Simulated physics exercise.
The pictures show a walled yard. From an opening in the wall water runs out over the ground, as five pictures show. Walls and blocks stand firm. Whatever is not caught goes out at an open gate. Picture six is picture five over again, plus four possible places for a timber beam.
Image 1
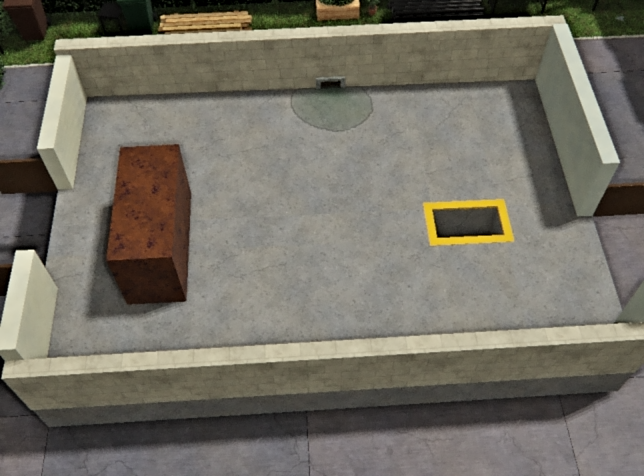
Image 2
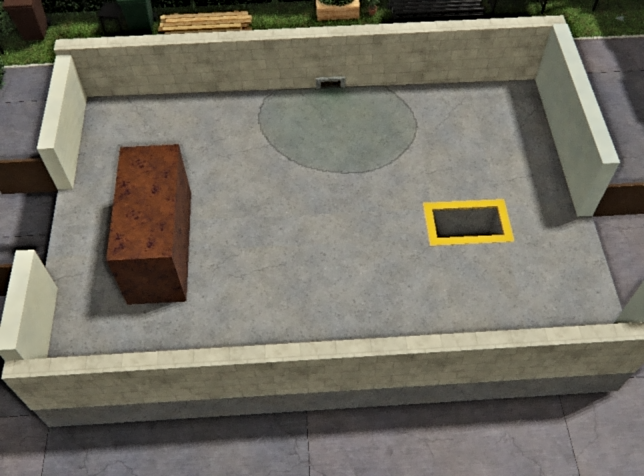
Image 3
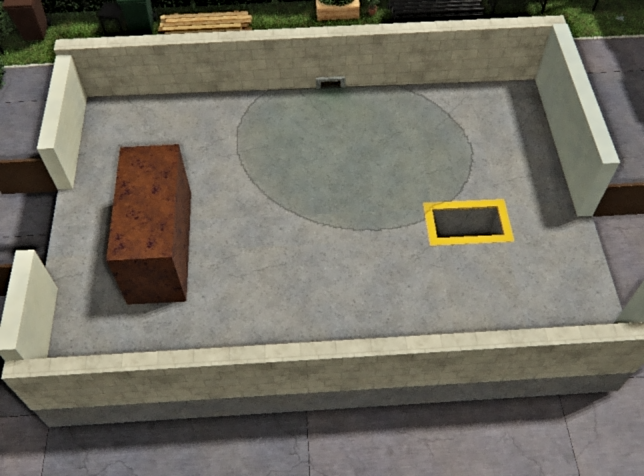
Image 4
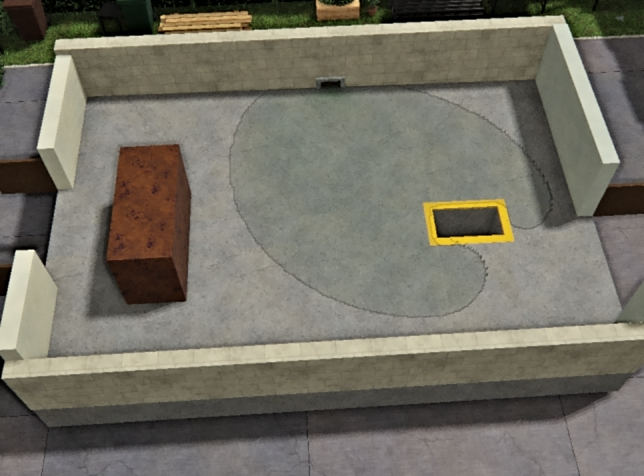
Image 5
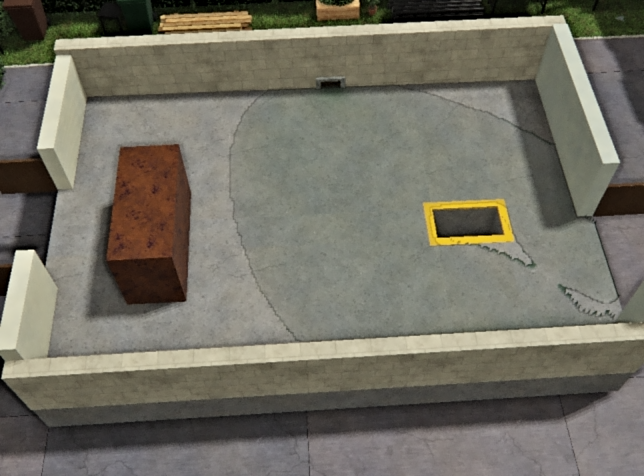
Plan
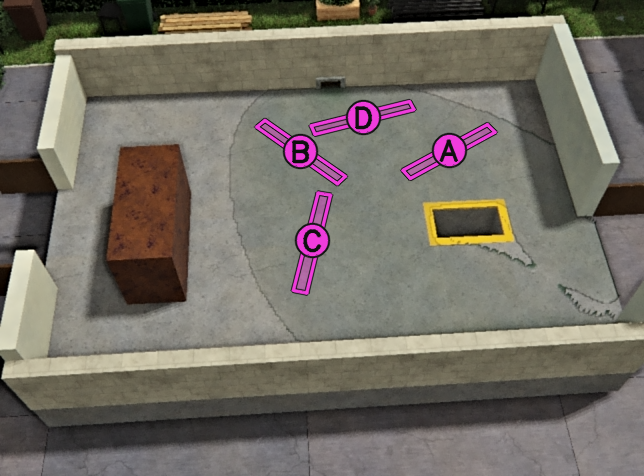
At first, a small wet patch lies below an opening in the far wall of a walled yard, with a rusty brown block standing at left. The patch spreads widely toward the viewer, reaches the yellow-rimmed gully, wraps around it, and covers much of the floor to the right.
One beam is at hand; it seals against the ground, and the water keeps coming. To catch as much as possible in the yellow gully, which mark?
B beats the others.
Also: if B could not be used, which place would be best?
C it is.
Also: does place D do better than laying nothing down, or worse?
Worse.
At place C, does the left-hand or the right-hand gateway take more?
The right one.
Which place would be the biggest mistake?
D it is.
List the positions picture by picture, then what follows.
In the first frame, outfall at (331, 83); yellow gully at (468, 222); open gate at (593, 269); open gate at (66, 236); front seen at (364, 117), 3 % of the ground wet; yellow gully still dry.
In the second frame, front seen at (384, 160), 10 % of the ground wet; yellow gully still dry.
In the third frame, front seen at (429, 209), 22 % of the ground wet; yellow gully still dry.
In the fourth frame, front seen at (418, 314), 37 % of the ground wet; yellow gully taking water.
In the fifth frame, front seen at (608, 293), 52 % of the ground wet; yellow gully taking water.
On the marked copy, A from (406, 174) to (491, 128); B from (260, 123) to (341, 180); C from (300, 291) to (324, 194); D from (313, 130) to (411, 105).
With A, about 15 % of the stream goes into the yellow gully, about 85 % out by the gates.
With B, about 49 % of the stream goes into the yellow gully, about 50 % out by the gates.
With C, about 31 % of the stream goes into the yellow gully, about 69 % out by the gates.
With D, about 3 % of the stream goes into the yellow gully, about 97 % out by the gates.
